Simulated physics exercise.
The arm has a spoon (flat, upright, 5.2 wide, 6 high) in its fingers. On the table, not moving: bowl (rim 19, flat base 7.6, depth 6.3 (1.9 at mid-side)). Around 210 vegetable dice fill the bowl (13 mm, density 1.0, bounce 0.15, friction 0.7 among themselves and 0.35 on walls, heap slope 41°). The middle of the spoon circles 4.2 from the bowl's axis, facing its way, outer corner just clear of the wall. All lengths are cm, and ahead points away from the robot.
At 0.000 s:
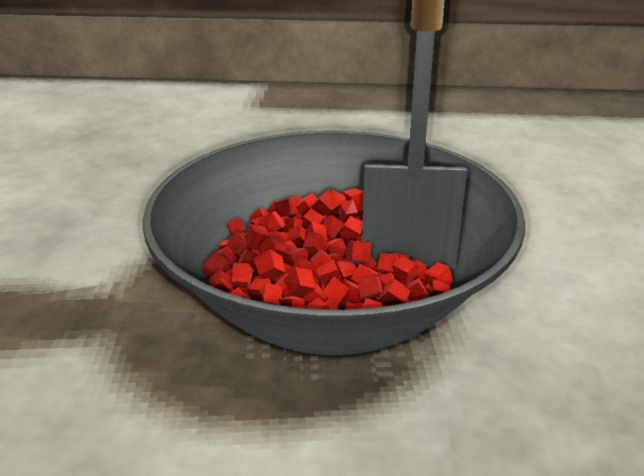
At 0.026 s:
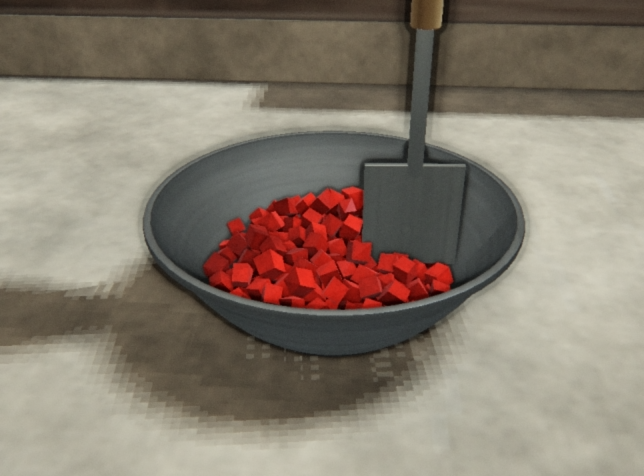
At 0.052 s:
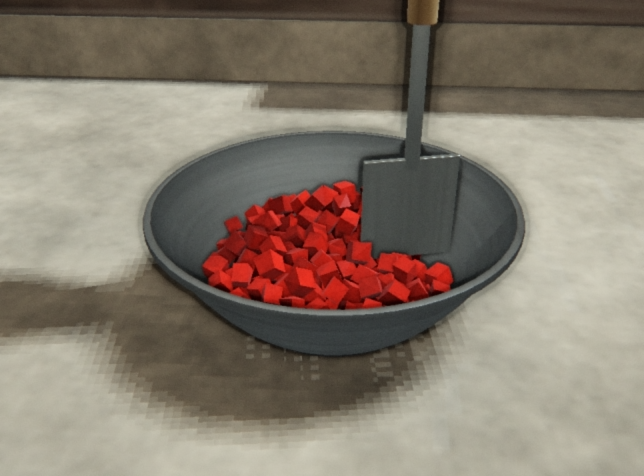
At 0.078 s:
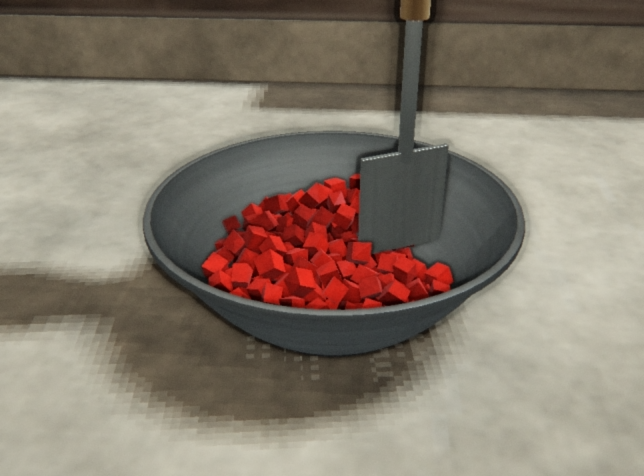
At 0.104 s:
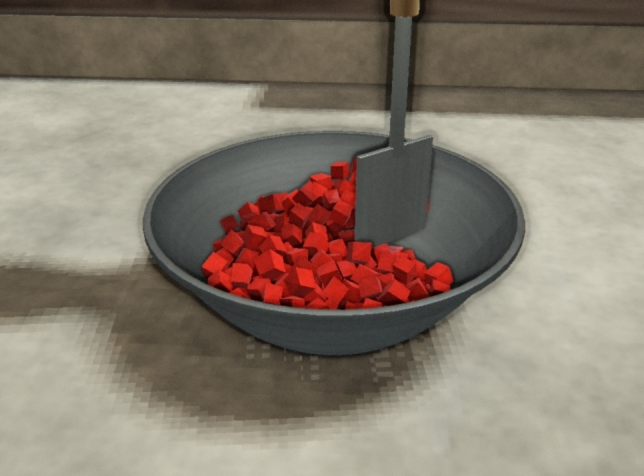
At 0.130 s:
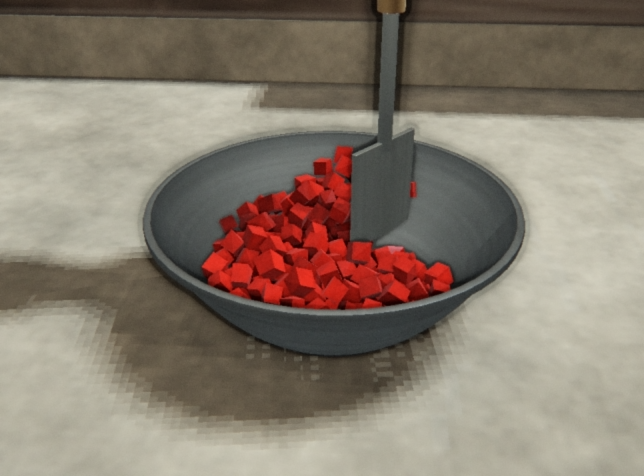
On a mottled pale grey tabletop with a brown band behind it, seen from above at an angle by a still camera, a wide bowl sits over a dark shadow. The grey bowl holds a heap of small red cubes, with a flat grey blade on a wooden-handled shaft at its right. The blade barely moves, then sweeps leftward and back, turning edge-on and pushing cubes up toward the rear.
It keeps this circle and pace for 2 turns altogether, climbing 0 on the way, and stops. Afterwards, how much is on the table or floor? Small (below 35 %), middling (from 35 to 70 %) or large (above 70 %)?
A small share, below 35 %, ends on the table or floor.
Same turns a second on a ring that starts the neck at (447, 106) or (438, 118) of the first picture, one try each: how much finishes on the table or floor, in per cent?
Some 0 and 15 per cent.
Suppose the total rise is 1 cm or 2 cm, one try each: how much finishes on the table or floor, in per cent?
About 20 and 15 per cent.
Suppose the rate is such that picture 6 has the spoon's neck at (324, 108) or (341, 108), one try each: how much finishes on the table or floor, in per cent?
About 55 and 45 per cent.
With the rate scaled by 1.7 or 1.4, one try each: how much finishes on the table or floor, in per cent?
About 50 and 40 per cent.
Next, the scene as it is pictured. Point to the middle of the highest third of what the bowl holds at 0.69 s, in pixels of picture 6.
At about (447, 225).
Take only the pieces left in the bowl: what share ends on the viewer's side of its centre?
About 25 per cent.
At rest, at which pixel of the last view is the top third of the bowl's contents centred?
At about (422, 198).
After 0.69 s, 315° round, highest piece 8 above the table; 194 in the bowl, 12 on the table or floor, 4 in flight or on the tool.
After 1.26 s, 219° round, highest piece 9 above the table; 171 in the bowl, 37 on the table or floor, 2 in flight or on the tool.
After 1.74 s, 0° round, highest piece 7 above the table; 157 in the bowl, 53 on the table or floor.
After 2.44 s, 0° round, highest piece 7 above the table; 157 in the bowl, 53 on the table or floor.
At rest, 157 in the bowl, 53 on the table or floor. That is 25 % on the table or floor.
